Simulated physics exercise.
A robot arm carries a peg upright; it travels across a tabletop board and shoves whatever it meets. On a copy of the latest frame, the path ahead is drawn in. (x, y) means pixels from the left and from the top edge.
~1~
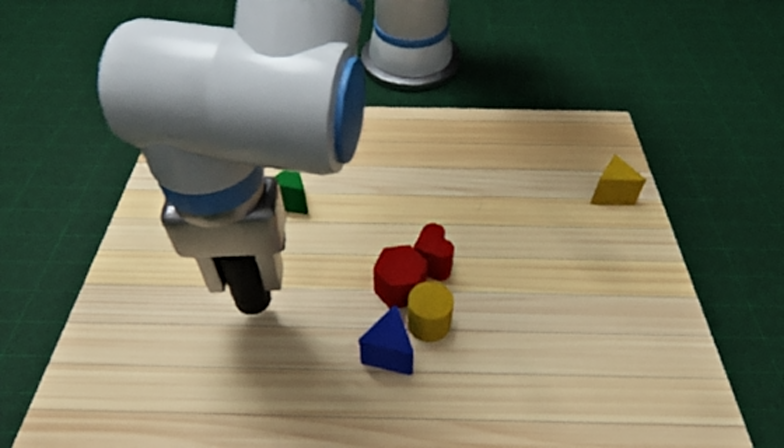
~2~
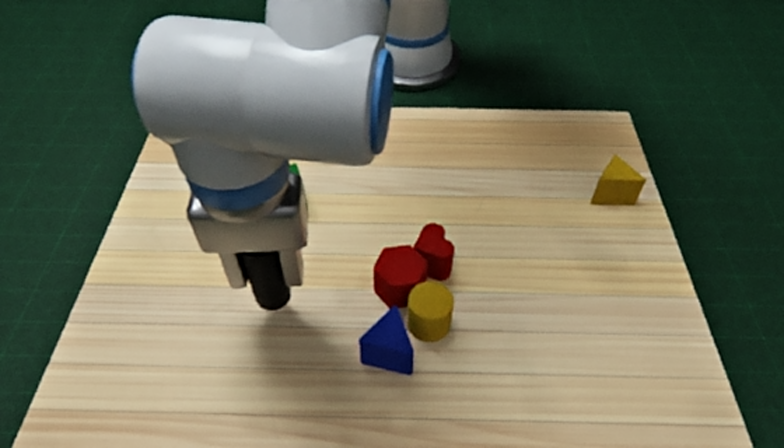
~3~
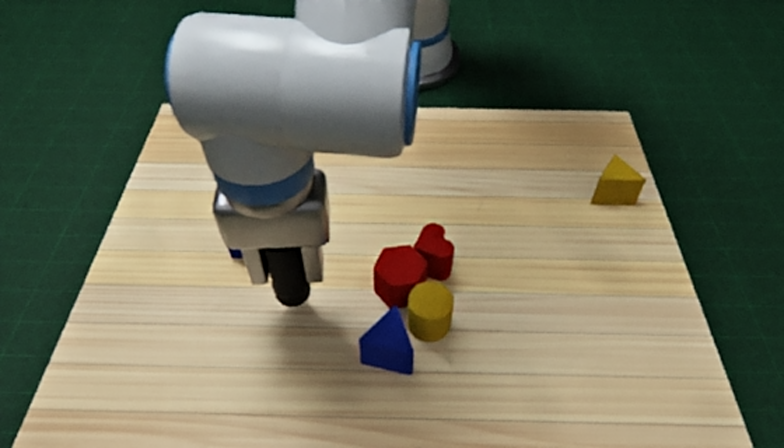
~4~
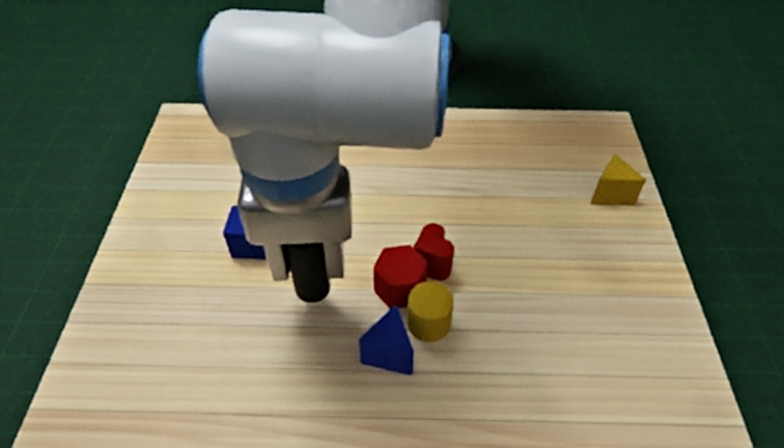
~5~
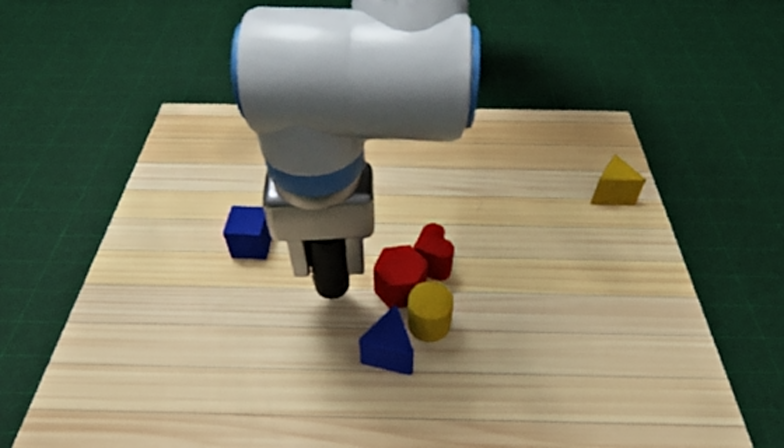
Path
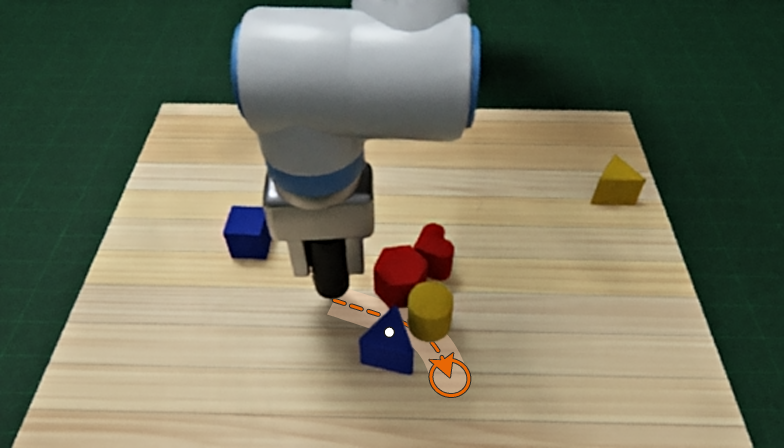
At first, a robot arm holds a dark peg low over the left side of a wooden board, left of a cluster of red, yellow and blue blocks. The arm glides steadily right, covering a green block and revealing a blue cube, and nears the red hexagonal block while the blocks stay still.
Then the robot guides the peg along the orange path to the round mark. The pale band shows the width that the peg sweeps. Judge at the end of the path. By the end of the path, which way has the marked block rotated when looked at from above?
Its rotation is clockwise.
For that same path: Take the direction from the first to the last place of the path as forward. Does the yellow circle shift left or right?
With start-to-end as forward, it shifts left.
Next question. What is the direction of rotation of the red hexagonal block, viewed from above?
From above, counter-clockwise.
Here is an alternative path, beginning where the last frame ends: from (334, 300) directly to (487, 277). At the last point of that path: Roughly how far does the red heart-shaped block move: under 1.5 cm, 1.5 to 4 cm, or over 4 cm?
It moves quite far, over 4 cm.
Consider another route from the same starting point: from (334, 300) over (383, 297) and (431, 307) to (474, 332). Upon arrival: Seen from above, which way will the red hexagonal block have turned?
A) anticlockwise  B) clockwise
The correct letter is A.
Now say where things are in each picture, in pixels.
In the first picture, peg tip at (254, 300); block tops, blue triangular piece at (389, 332); red hexagonal block at (401, 264); yellow circle at (431, 300); red heart-shaped block at (434, 240).
In the second picture, peg at (274, 297); blocks unchanged.
In the third picture, peg at (293, 293); blocks unchanged.
In the fourth picture, peg at (313, 289); blocks unchanged.
In the fifth picture, peg at (332, 286); blue triangular piece at (389, 332); red hexagonal block at (401, 264); yellow circle at (431, 300); red heart-shaped block at (434, 240).
Path on the board, from (334, 300) over (380, 315) and (424, 335) to (450, 377); the dot is on the blue triangular piece.
The first path, step by step. One third of the way, peg at (380, 301); red hexagonal block at (406, 264), turned 15° anticlockwise.
Two thirds of the way, peg at (426, 322); blue triangular piece at (408, 341), turned 70° clockwise; red hexagonal block at (412, 264), turned 25° anticlockwise; yellow circle at (468, 308); red heart-shaped block at (436, 237).
At the end, peg at (452, 364); blue triangular piece at (415, 361), turned 125° clockwise; red hexagonal block at (412, 264), turned 25° anticlockwise; yellow circle at (479, 313); red heart-shaped block at (436, 237).
